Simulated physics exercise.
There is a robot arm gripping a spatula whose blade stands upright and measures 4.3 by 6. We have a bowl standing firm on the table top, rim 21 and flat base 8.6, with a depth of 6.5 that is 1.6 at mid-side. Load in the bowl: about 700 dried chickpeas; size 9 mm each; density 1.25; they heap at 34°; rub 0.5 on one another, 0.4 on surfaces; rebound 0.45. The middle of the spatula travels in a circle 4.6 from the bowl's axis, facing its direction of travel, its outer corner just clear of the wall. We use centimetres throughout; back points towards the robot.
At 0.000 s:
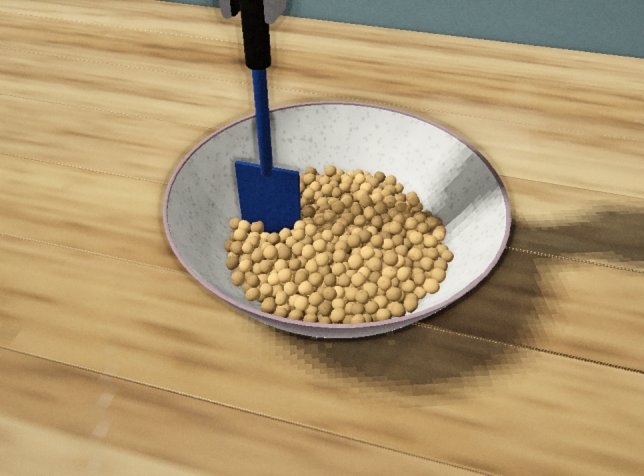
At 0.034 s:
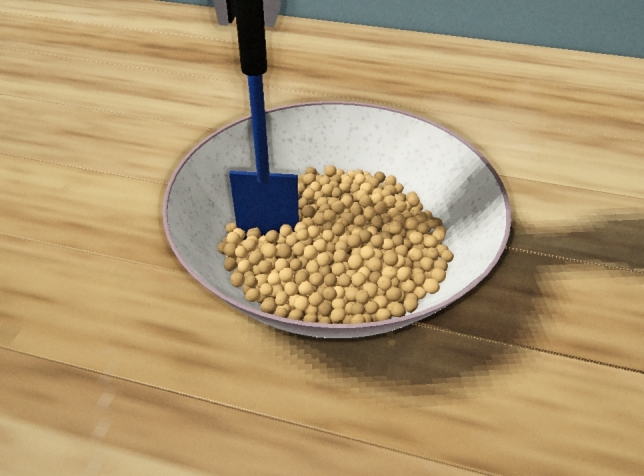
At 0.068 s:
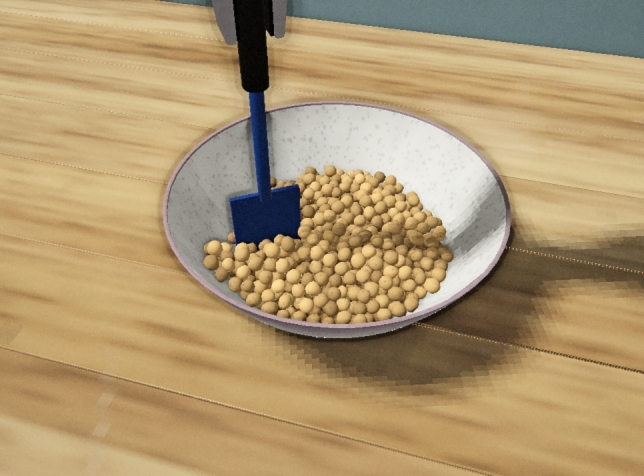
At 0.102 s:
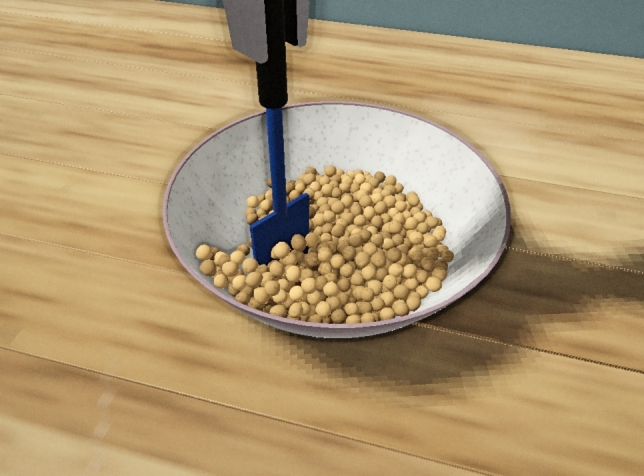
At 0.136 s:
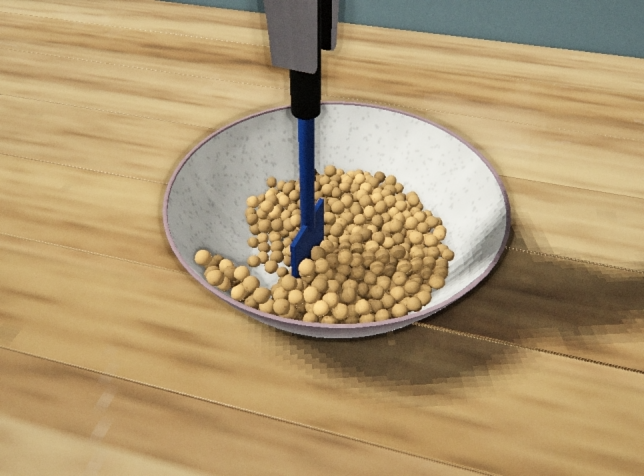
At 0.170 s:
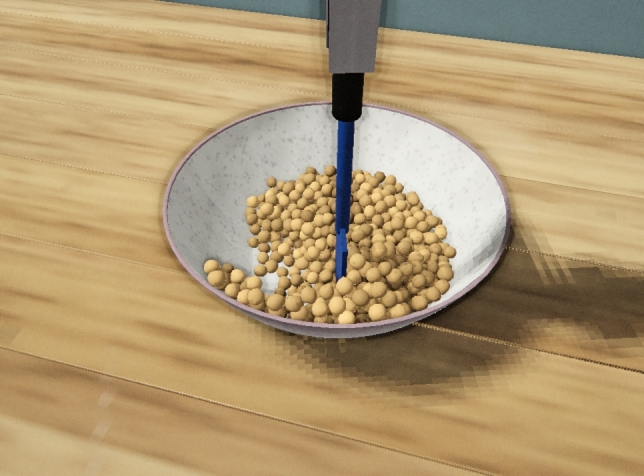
At first, a robot gripper holds a blue spatula upright at the left side of a speckled white bowl of chickpeas on a wooden table. The blade dips toward the near side, pushing some chickpeas against the left wall, then sweeps rightward through the pile, turning edge-on as chickpeas shift around it.
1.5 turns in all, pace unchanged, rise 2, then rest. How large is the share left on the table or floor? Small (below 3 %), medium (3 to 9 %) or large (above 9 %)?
It is medium.
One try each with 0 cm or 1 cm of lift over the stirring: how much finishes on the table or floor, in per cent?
10 and 5 %.
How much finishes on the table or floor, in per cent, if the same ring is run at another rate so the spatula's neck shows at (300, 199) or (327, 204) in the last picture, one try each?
About 0 and 0 %.
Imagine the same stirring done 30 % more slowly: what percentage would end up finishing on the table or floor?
0 per cent.
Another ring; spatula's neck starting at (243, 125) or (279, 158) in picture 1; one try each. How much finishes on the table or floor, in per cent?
I'd guess some 0 and 0 percent.
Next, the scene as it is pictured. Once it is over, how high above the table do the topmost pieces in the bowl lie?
5.5 cm, roughly.
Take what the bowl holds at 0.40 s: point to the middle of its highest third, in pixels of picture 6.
Look near (352, 165) for its middle.
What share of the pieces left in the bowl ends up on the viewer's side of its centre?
About 50 per cent.
By 0.40 s, 275° round, highest piece 8 above the table; 669 in the bowl, 16 on the table or floor, 10 in flight or on the tool.
By 0.63 s, 82° round, highest piece 7 above the table; 661 in the bowl, 32 on the table or floor, 2 in flight or on the tool.
By 0.95 s, 180° round, highest piece 5 above the table; 661 in the bowl, 34 on the table or floor.
By 1.65 s, 180° round, highest piece 5 above the table; 661 in the bowl, 34 on the table or floor.
Final count, 661 in the bowl, 34 on the table or floor. That is 5 % on the table or floor.
